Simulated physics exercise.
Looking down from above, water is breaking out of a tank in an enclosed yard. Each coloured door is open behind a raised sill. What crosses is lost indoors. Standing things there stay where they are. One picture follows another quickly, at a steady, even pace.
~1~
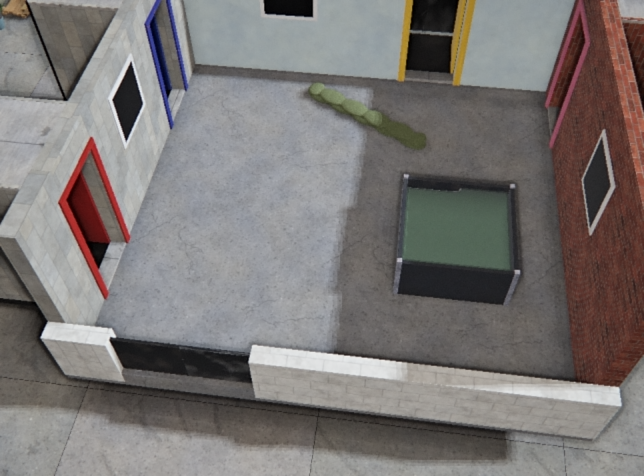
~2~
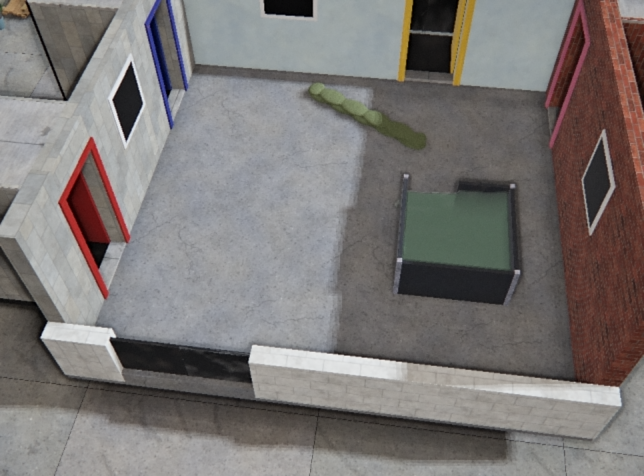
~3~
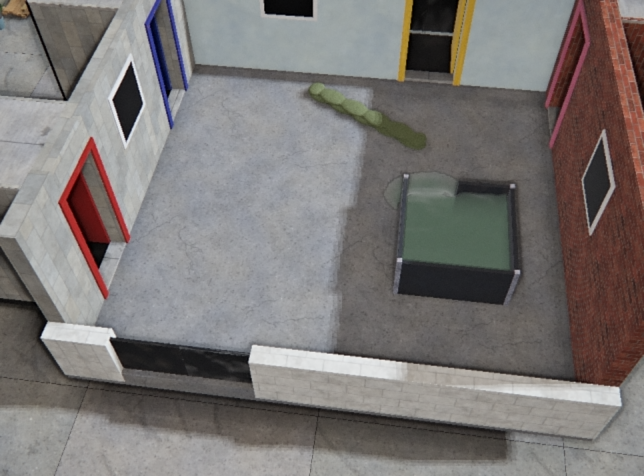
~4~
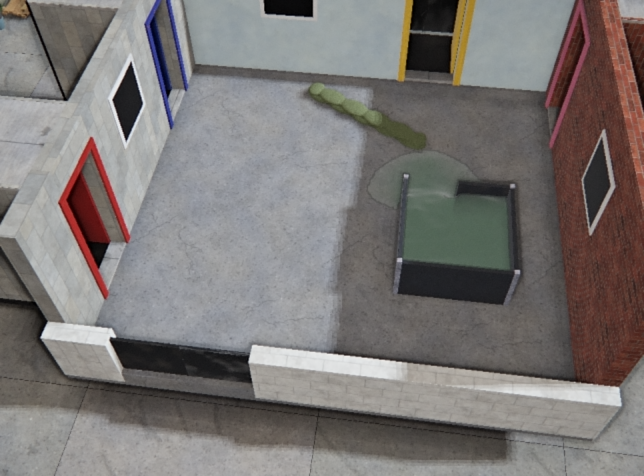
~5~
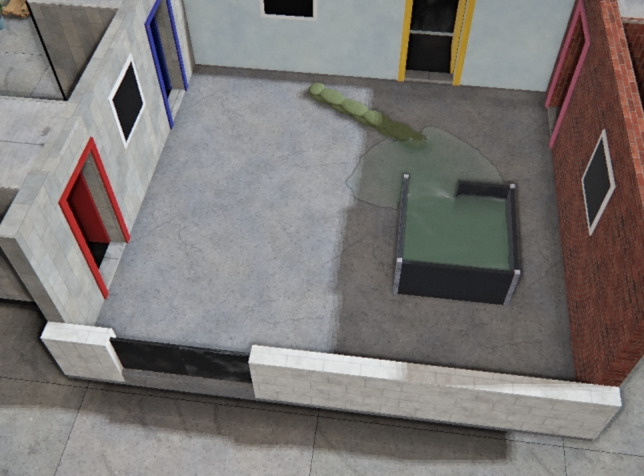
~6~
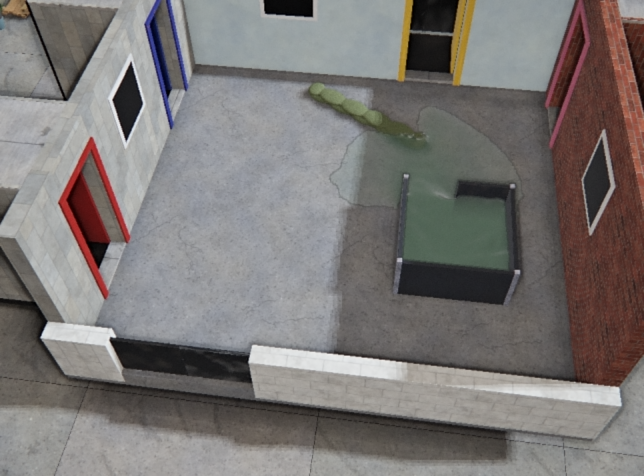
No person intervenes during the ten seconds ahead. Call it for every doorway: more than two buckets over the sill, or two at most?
My call: The pink door more than two; the yellow door more than two; the blue door more than two; the red door two at most.
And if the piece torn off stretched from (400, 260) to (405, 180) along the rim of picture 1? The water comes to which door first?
First: The one in red.
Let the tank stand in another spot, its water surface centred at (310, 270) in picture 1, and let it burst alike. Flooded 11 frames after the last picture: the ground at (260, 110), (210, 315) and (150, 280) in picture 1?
In turn: Awash, free of water, dry.
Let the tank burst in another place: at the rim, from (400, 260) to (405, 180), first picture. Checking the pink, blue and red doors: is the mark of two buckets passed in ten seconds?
The pink door stays within the limit, the blue door tops the limit, and the red door tops the limit.
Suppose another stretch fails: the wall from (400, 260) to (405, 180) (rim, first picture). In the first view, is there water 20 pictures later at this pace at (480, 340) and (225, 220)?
Taking the two points in order, the first is left dry and the second is waterlogged.
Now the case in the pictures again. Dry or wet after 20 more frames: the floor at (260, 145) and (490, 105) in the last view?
Soaked, soaked.
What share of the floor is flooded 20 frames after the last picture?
That works out at 40 %.
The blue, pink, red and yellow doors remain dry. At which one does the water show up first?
My answer: The yellow-painted one.
A moment on, water covers 25 % of the floor; the pink door wet at the sill, nothing in, the yellow door under two buckets in, the blue door not reached, the red door not reached.
Next, water covers 35 % of the floor; the pink door wet at the sill, nothing in, the yellow door over two buckets in, the blue door not reached, the red door not reached.
Then, water covers 40 % of the floor; the pink door over two buckets in, the yellow door over two buckets in, the blue door over two buckets in, the red door not reached.
Later, water covers 55 % of the floor; the pink door over two buckets in, the yellow door over two buckets in, the blue door far over two buckets in, the red door wet at the sill, nothing in.
In the end, water covers 85 % of the floor; the pink door over two buckets in, the yellow door over two buckets in, the blue door far over two buckets in, the red door wet at the sill, nothing in.
